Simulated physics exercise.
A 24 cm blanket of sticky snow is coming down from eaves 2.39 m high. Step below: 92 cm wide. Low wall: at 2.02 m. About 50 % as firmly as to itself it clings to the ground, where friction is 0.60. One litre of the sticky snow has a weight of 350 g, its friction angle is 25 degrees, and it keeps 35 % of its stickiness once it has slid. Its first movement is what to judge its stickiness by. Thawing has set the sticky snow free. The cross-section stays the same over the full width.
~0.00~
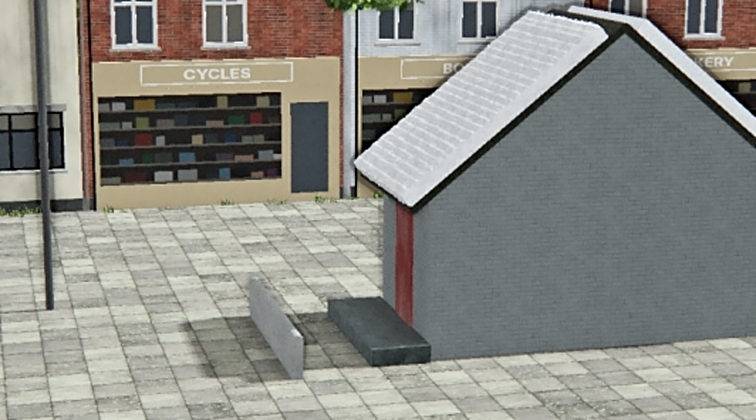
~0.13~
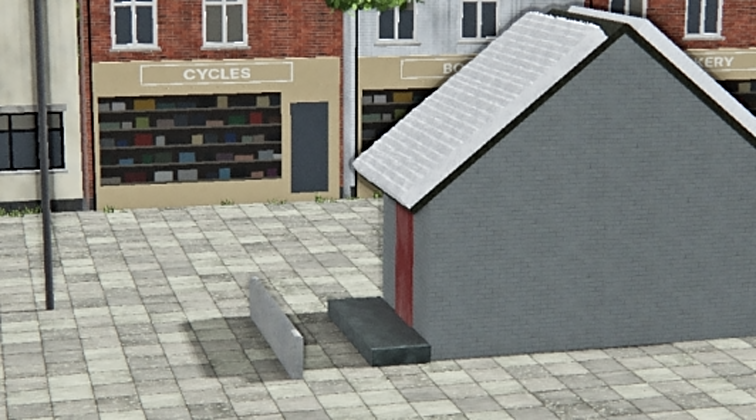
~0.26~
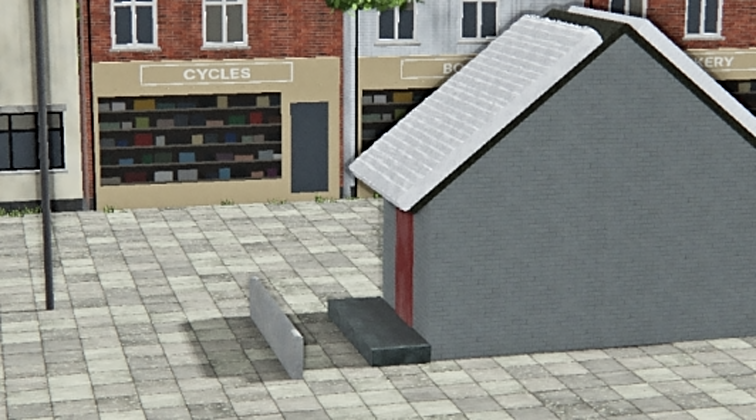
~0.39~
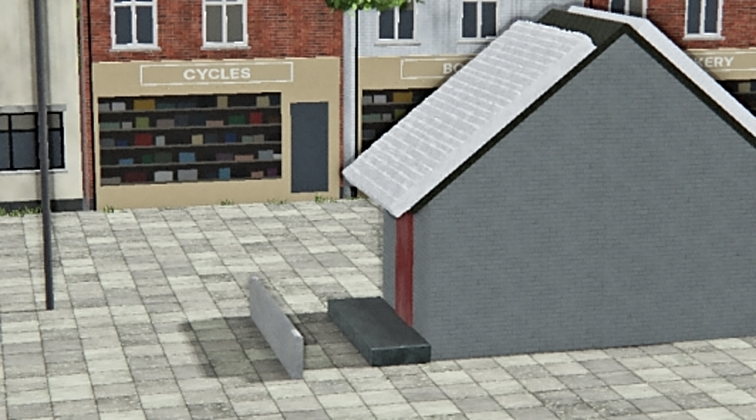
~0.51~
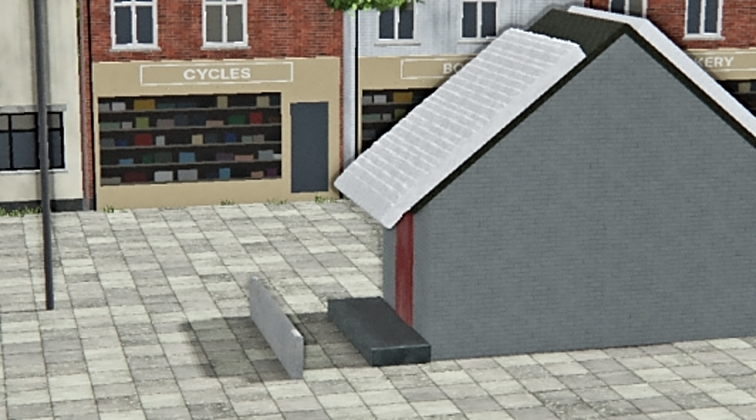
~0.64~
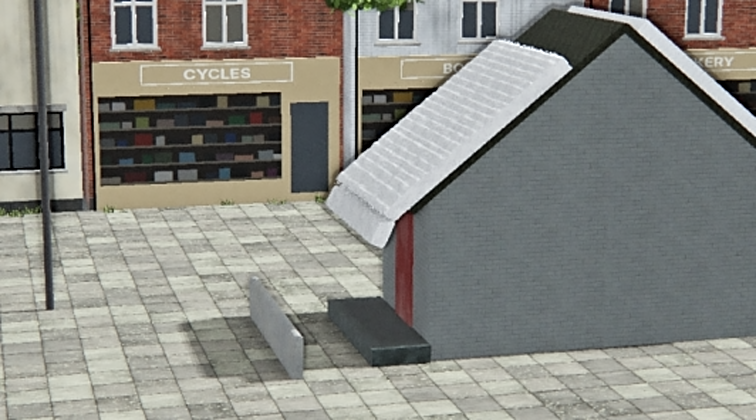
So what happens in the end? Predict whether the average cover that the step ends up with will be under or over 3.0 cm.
My prediction is under.
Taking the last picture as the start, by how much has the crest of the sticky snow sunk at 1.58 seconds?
I'd put it at close to 2.8 m.
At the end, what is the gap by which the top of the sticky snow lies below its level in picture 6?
I'd put it at something like 3.8 m.
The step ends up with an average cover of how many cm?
Estimate: Near 0 centimetres.
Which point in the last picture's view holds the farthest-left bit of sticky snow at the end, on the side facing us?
Look roughly at (161, 383).
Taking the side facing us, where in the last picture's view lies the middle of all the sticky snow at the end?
The middle sits at about (307, 355).
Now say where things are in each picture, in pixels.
The first frame shows front end of the sticky snow at (403, 198), 2 % of it past the eaves, in one piece.
The second frame shows front end of the sticky snow at (401, 199), its middle shifted 2.5 cm, 2 % of it past the eaves, in one piece.
The third frame shows front end of the sticky snow at (397, 203), its middle shifted 10 cm, 4 % of it past the eaves, in one piece.
The fourth frame shows front end of the sticky snow at (391, 210), its middle shifted 24 cm, 8 % of it past the eaves, in one piece.
The fifth frame shows front end of the sticky snow at (381, 218), its middle shifted 45 cm, 13 % of it past the eaves, in one piece.
The sixth frame shows front end of the sticky snow at (371, 244), its middle shifted 73 cm, 20 % of it past the eaves, cracking.
By 1.07 s, 63 % of the snow is still up on the roof and 37 % is falling or down.
By 1.58 s, none of the snow is still up on the roof and all is falling or down.
By 2.09 s, none of the snow is still up on the roof and all is falling or down.
By 2.60 s, none of the snow is still up on the roof and all is falling or down.
By 2.80 s, at the end, none of the snow is still up on the roof and the snow on the step is 0 mm deep on average.
